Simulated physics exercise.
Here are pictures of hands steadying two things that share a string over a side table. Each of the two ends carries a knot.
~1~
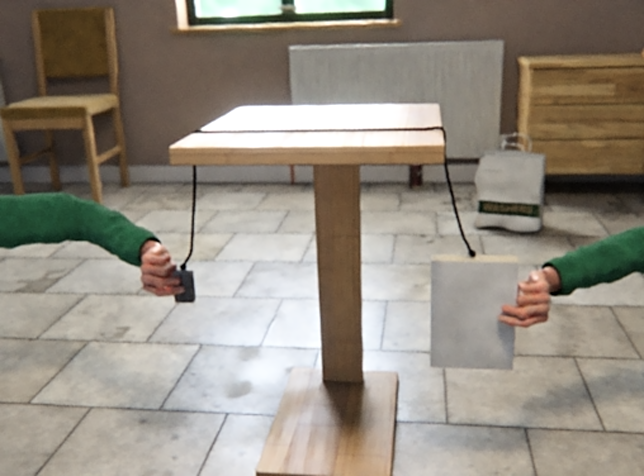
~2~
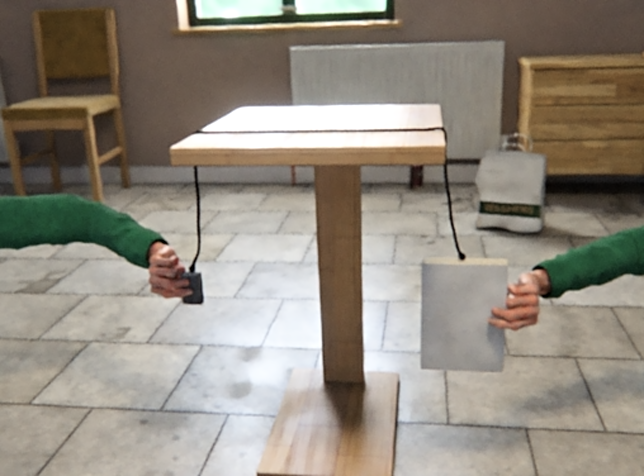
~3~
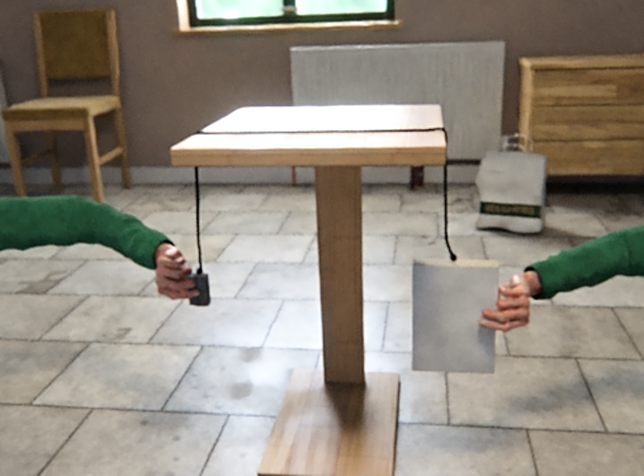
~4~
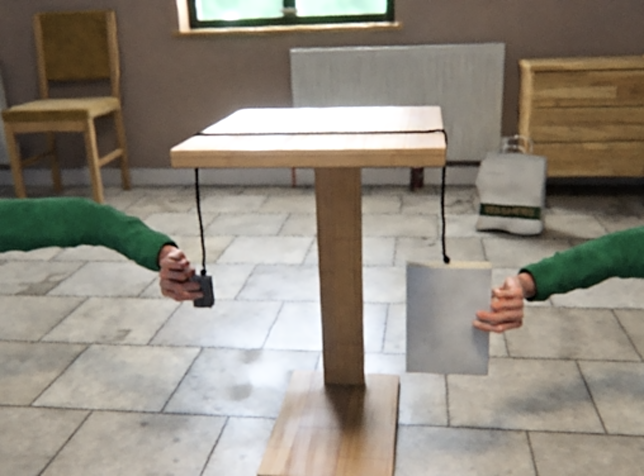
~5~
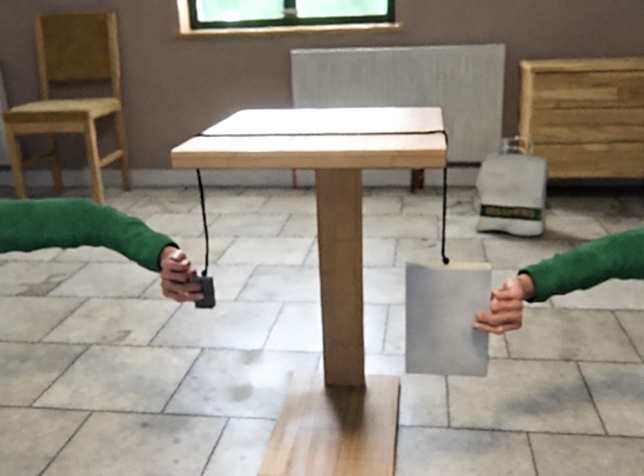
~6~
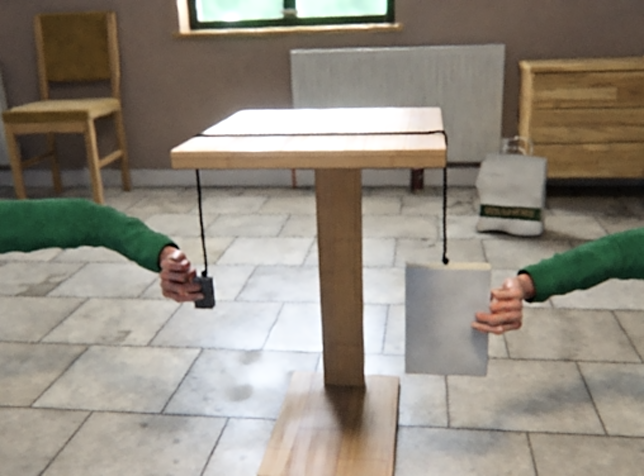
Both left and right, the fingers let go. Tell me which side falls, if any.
The right side falls.
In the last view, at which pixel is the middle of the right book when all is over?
It ends at (443, 419).
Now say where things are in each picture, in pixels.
Left matchbox (184, 287); right book (472, 313); string over the top (309, 131), in the first frame.
Left matchbox (192, 288); right book (463, 316), in the second frame.
Left matchbox (199, 290); right book (454, 317), in the third frame.
Left matchbox (203, 292); right book (448, 319), in the fourth frame.
Left matchbox (204, 293); right book (447, 320), in the fifth frame.
Left matchbox (204, 293); right book (447, 320); string over the top (310, 134), in the sixth frame.
Then, 0.62 s past the final frame, left matchbox higher near (206, 177); right book down on the floor near (442, 417).
Then, 1.16 s past the final frame, left matchbox higher near (209, 180); right book down on the floor near (443, 419).
When it is over, left matchbox higher near (188, 182); right book down on the floor near (443, 419). The string slides rightwards.
